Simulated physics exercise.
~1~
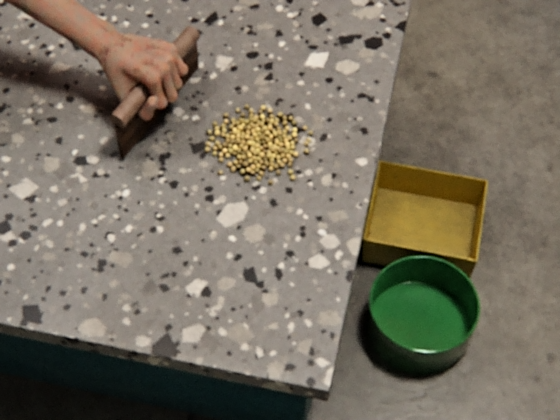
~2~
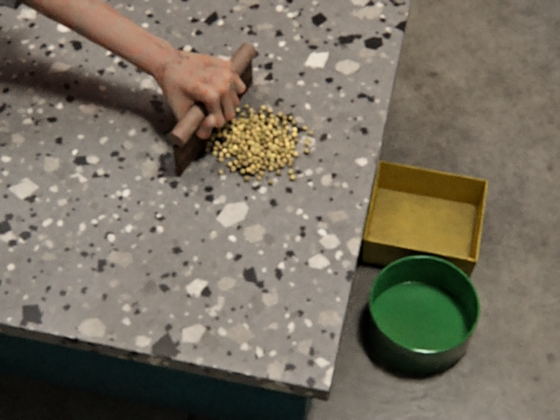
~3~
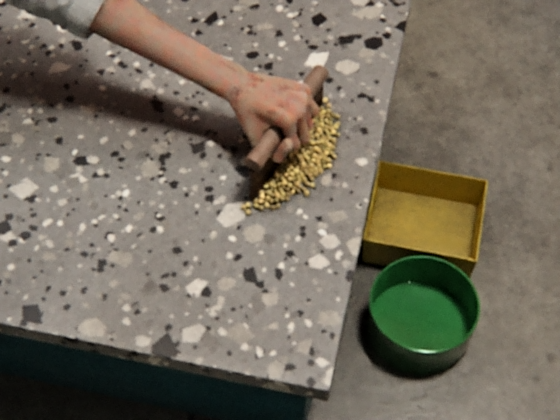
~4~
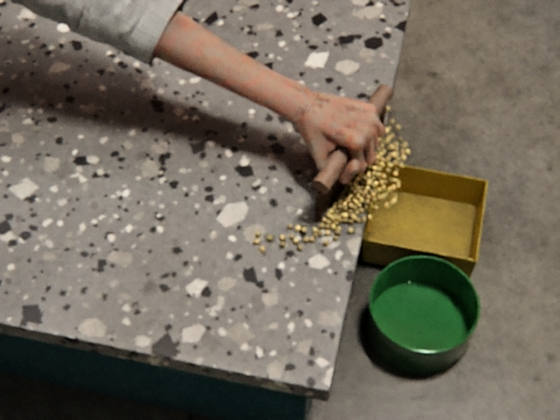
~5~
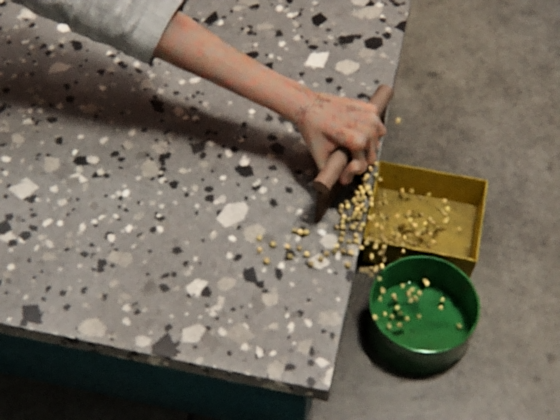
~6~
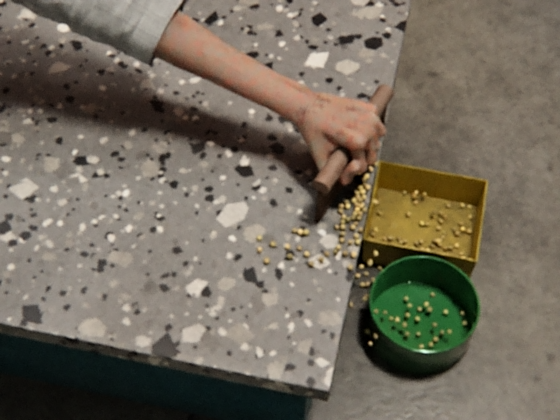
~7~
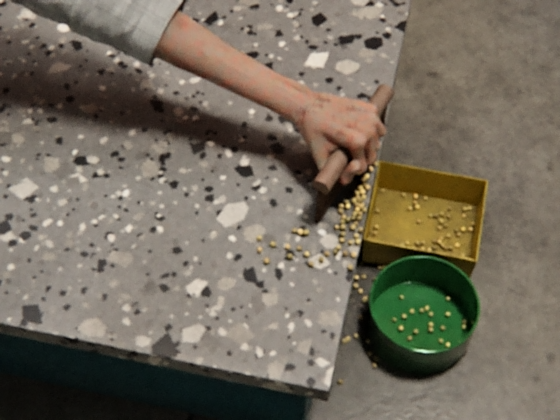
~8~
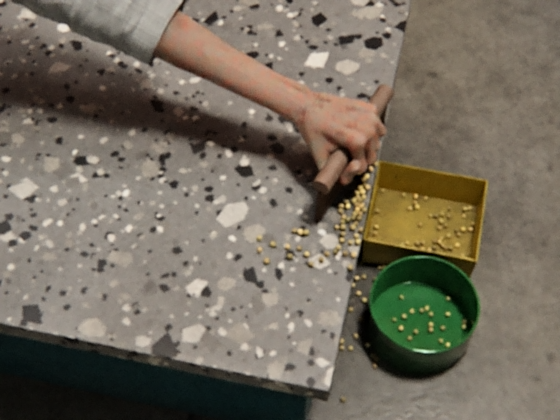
A hand pushed a wooden scraper rightward across a speckled tabletop, sweeping a pile of soya beans to the edge and stopping there, where many spilled into a yellow tin, fewer into a green pot, some onto the floor, and others stayed on top.
